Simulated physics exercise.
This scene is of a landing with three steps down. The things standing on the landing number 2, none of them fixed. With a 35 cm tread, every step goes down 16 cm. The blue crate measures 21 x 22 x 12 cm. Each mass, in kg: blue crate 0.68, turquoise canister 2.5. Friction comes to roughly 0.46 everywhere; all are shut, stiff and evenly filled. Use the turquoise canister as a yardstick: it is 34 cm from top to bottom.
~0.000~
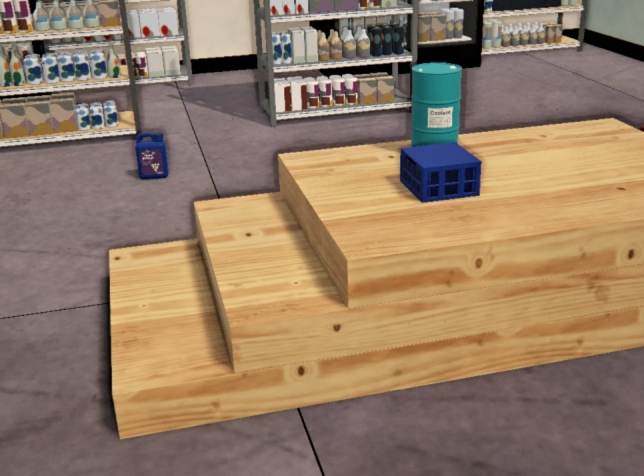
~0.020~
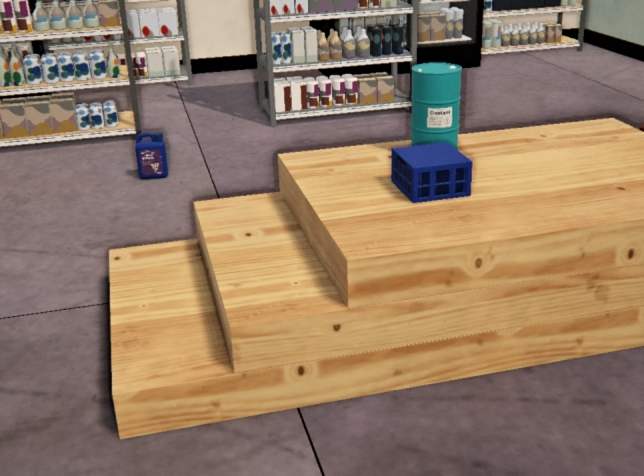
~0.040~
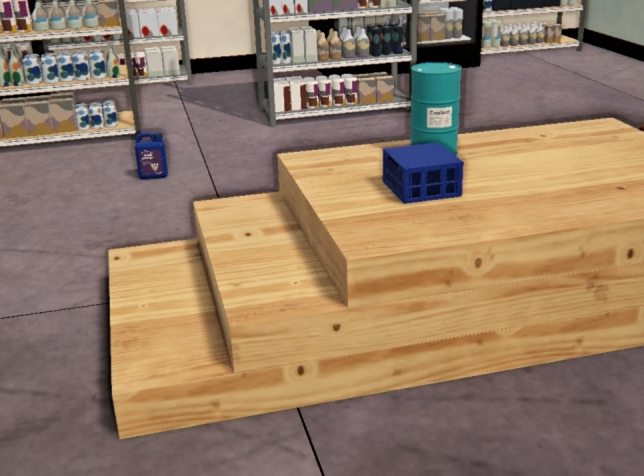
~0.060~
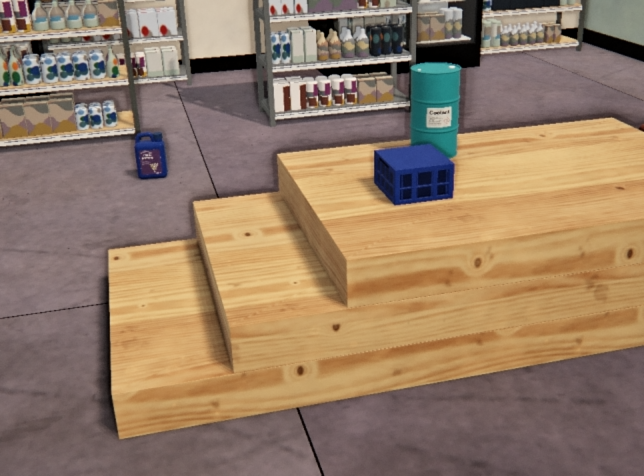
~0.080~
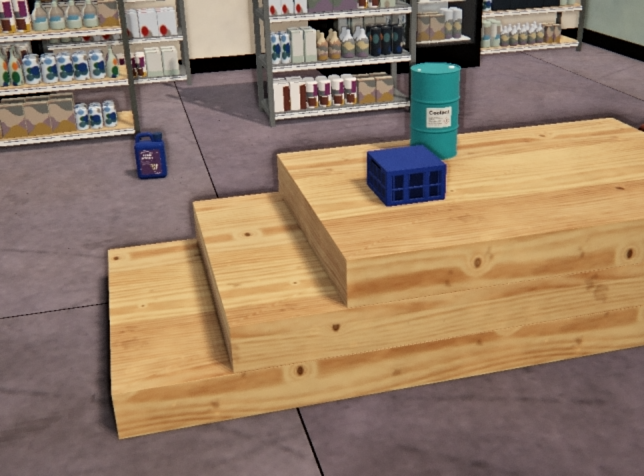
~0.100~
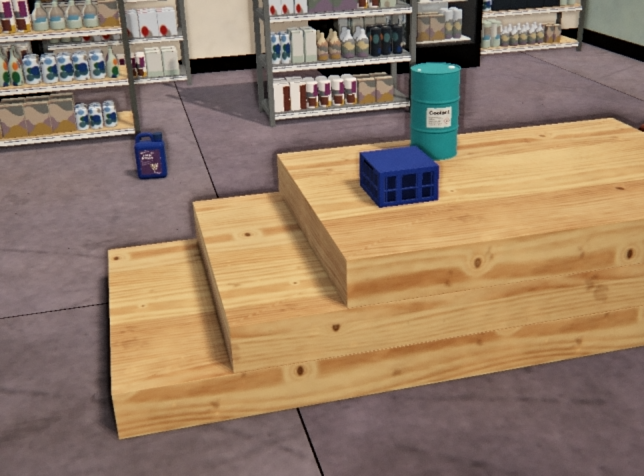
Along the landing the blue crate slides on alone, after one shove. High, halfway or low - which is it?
High.
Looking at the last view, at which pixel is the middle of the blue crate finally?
At about (350, 182).
After 0.20 s, 21 cm to the first step; blue crate near (370, 179).
After 0.30 s, 15 cm to the first step; blue crate near (353, 181).
In the end (0.9 s), 14 cm to the first step; turquoise canister under 12 cm from the start. At the end, from the last picture's camera, blue crate near (350, 182).
